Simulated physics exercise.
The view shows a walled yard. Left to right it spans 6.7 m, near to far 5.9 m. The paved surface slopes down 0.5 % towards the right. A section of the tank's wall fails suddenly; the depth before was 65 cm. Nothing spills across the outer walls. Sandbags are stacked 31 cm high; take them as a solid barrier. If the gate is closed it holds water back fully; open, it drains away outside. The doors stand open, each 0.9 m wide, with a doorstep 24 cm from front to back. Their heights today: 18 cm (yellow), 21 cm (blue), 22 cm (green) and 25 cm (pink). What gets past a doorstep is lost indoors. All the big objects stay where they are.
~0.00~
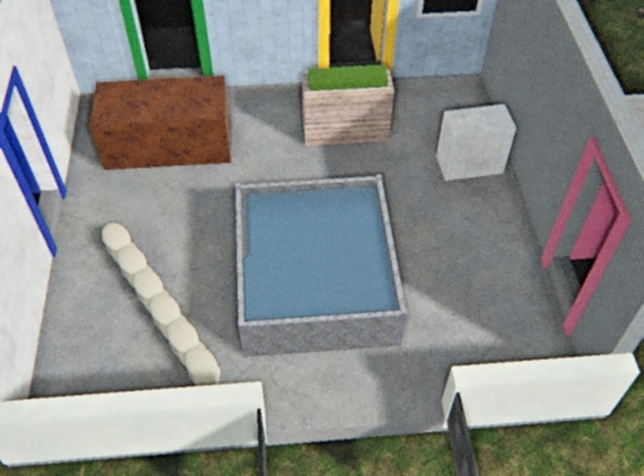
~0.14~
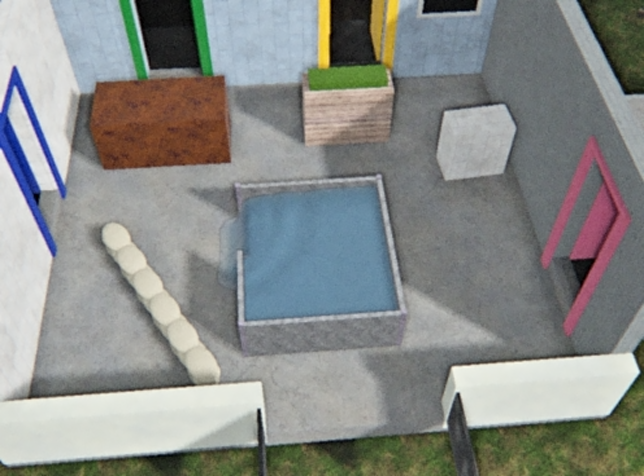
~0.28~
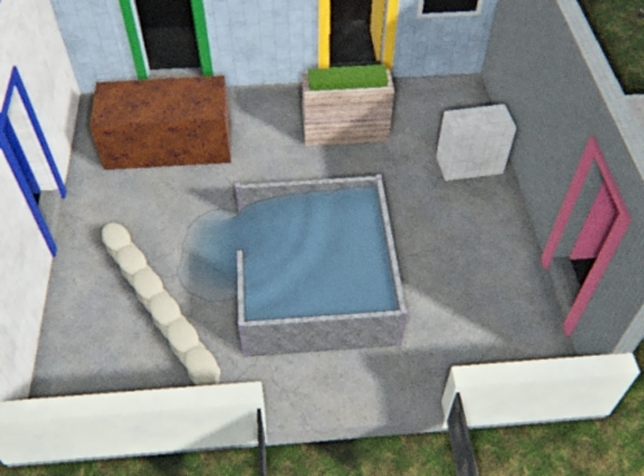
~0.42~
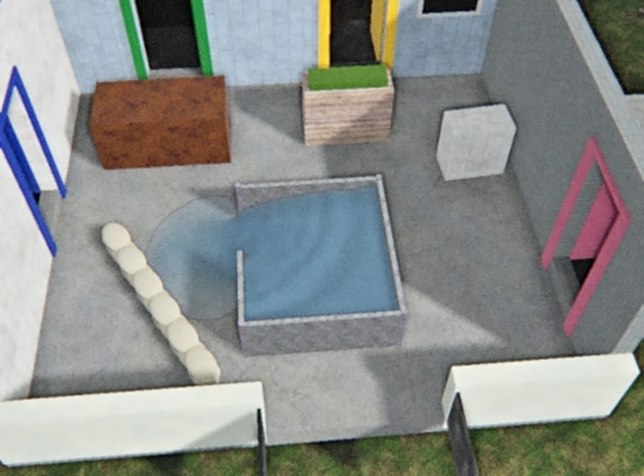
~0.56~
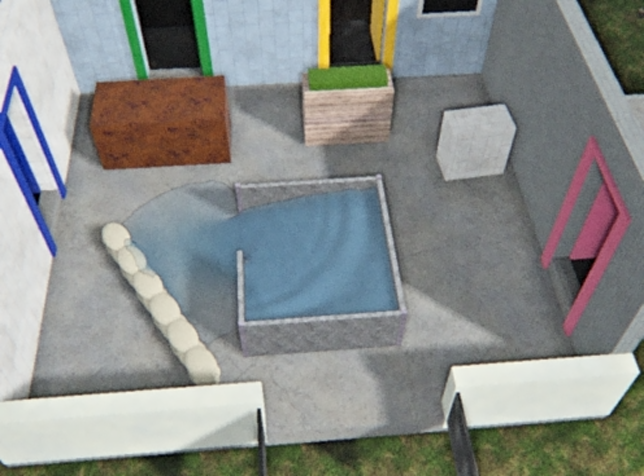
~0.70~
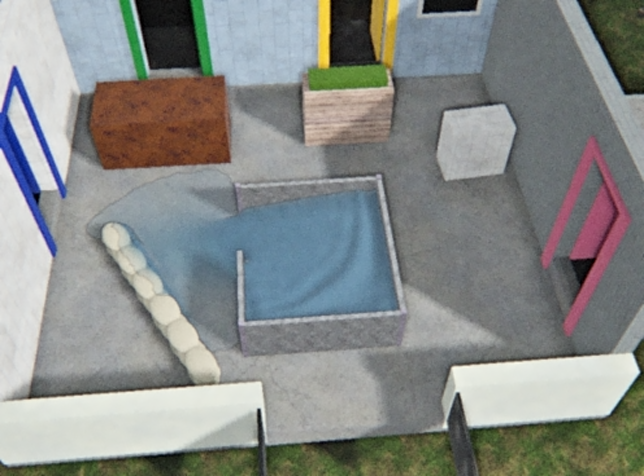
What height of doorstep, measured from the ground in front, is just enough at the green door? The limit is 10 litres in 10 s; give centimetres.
Close to 6 cm is just enough.
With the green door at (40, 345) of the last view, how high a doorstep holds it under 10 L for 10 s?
About 9.0 cm.
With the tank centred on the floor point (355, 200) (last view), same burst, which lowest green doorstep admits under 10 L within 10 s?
Then roughly 12.5 cm.
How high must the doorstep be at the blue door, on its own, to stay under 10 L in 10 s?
About 22 cm at blue.
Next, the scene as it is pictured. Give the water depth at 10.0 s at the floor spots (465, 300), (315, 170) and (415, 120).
In that order: 4, 2 and 6 cm.
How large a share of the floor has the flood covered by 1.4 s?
Some 20 per cent of it.
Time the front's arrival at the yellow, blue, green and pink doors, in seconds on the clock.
Arrival: Yellow 4.0 s, blue 0.9 s, green 2.4 s, pink 7.0 s.
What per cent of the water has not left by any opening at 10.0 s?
About 94 per cent.
After 1.4 s water covers 20 % of the floor, deepest (42 cm) near (146, 262); it has not reached the green door.
After 3.0 s water covers 35 % of the floor, deepest (33 cm) near (128, 176); 7 cm at the green door, 0 litres in over its 22 cm doorstep.
After 10.0 s water covers 90 % of the floor, deepest (14 cm) near (52, 268); 4 cm at the green door, 0 litres in over its 22 cm doorstep.
At the green door as built, the water arrived by 2.4 s and peaked near 8 cm at 4.0 s.
Run again over the same 10 s with other heights there, 19 litres in over 4.5 cm, 5 litres over 7 cm. The limit of 10 litres is kept from about 6 cm up.
